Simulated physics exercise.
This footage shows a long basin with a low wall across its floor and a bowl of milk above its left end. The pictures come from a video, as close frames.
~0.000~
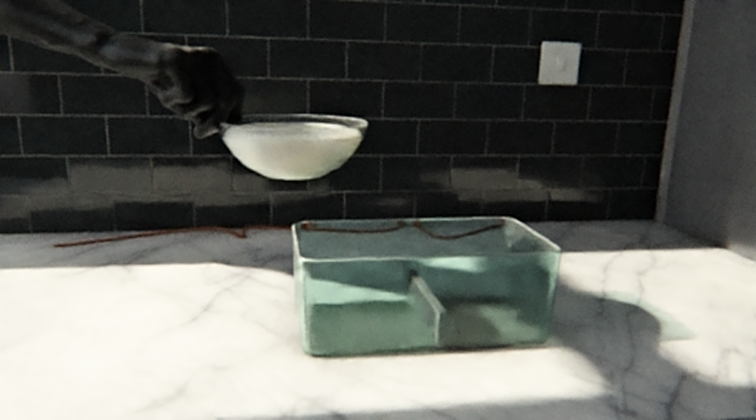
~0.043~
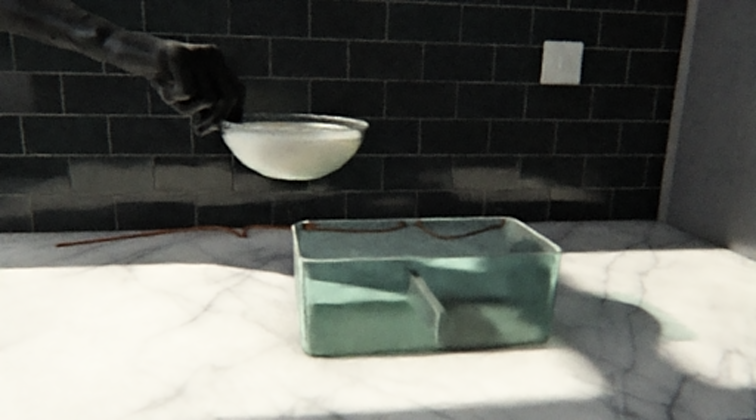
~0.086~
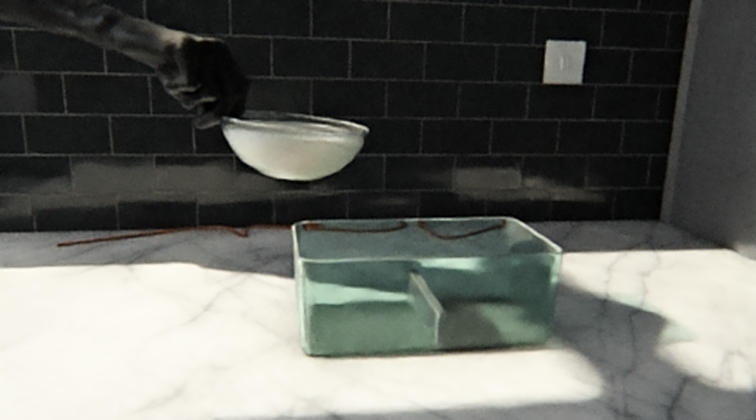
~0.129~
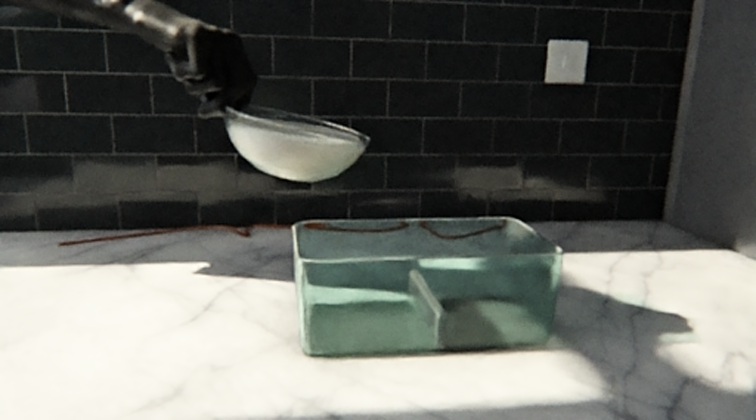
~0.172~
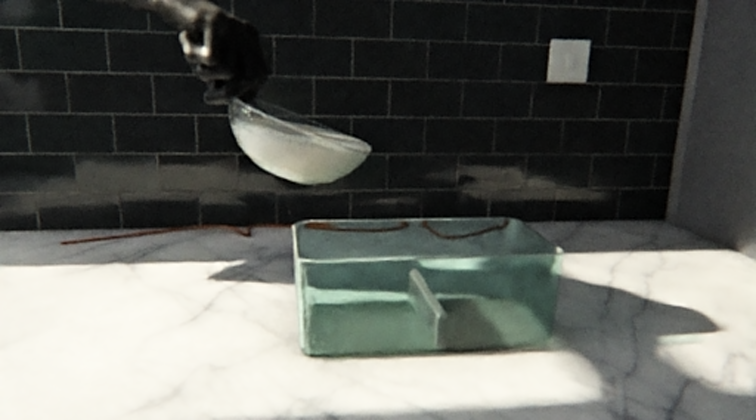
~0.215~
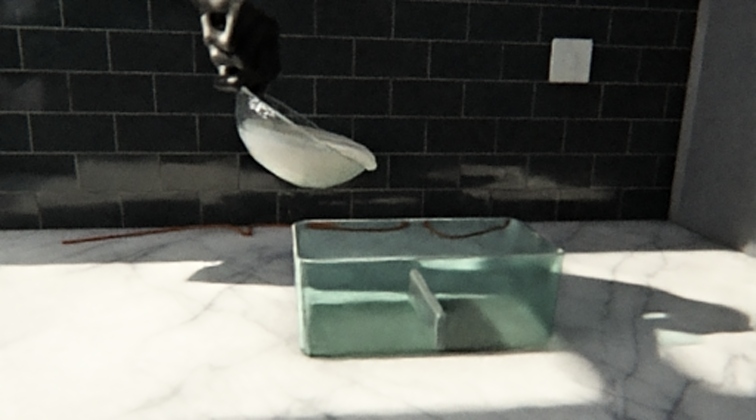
A dark hand holds a clear bowl of milky white liquid level above the left side of a greenish glass basin with a low wall across its floor. The hand rises and tilts the bowl steadily to the right, and the liquid shifts up to the lowered right rim.
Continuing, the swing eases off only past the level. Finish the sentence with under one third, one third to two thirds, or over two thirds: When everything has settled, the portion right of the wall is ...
When everything has settled, the portion right of the wall is under one third.
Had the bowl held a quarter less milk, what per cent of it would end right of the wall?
It comes to 5 per cent or so.
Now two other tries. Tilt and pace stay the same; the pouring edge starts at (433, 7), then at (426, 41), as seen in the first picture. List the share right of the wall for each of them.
Roughly 70 per cent, then roughly 70 per cent.
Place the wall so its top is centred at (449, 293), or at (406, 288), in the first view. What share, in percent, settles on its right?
The first placement gives around 20 percent, the second 30 percent.
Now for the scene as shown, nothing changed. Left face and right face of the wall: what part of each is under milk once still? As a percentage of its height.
Left of the wall 50 %, right of the wall 10 %.
After 0.47 s the tilt is 92° and 3 per cent is still to pour, 77 is left of the wall and 0 right of it.
After 0.65 s the tilt is 98° and 0 per cent is still to pour, 78 is left of the wall and 6 right of it.
After 0.84 s the tilt is 98° and 0 per cent is still to pour, 81 is left of the wall and 11 right of it.
After 1.05 s the tilt is 98° and 0 per cent is still to pour, 81 is left of the wall and 11 right of it.
In the end 81 per cent lies left of the wall, 11 right of it and 8 outside.
